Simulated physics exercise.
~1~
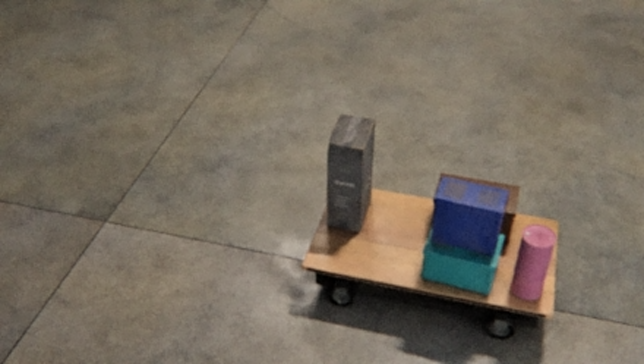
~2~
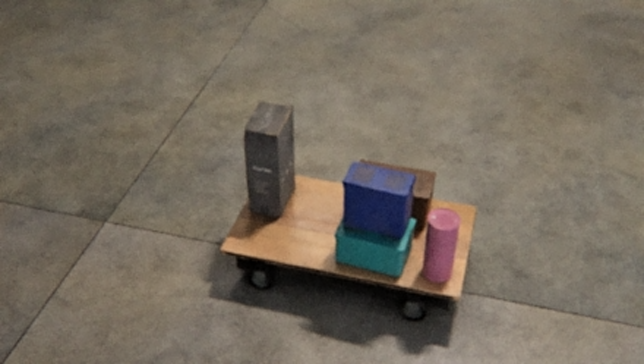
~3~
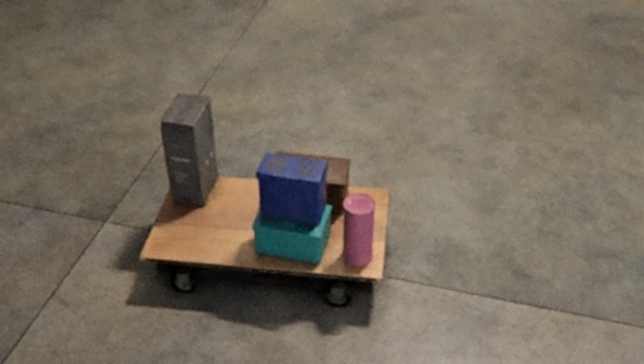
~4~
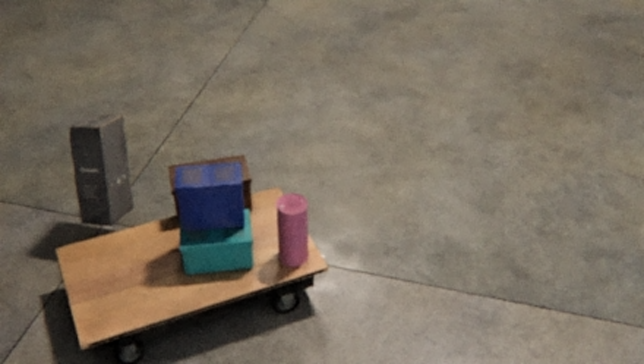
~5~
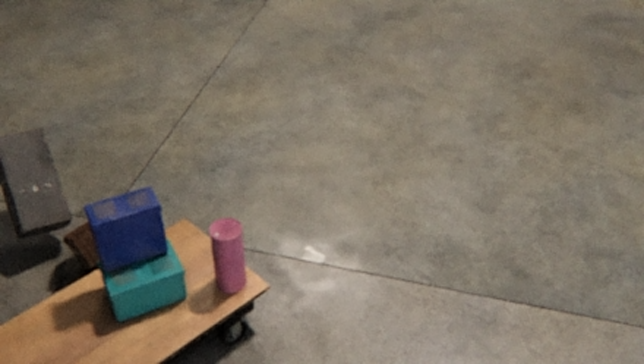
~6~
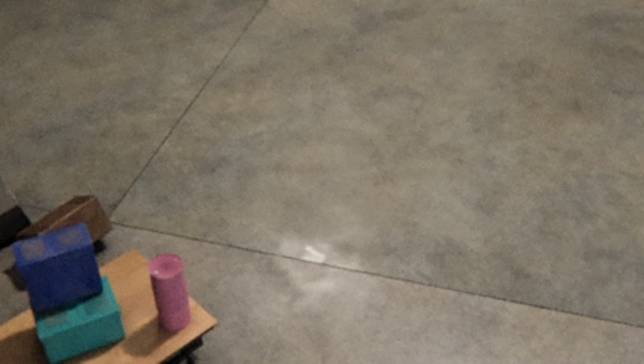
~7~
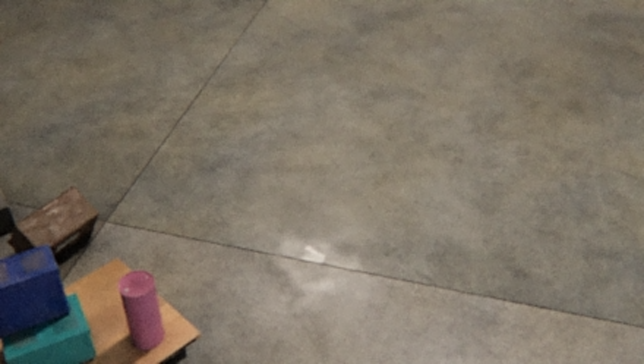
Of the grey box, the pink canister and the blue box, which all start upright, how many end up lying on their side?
One of them ends up on its side, the grey box. The pink canister and the blue box stay upright.
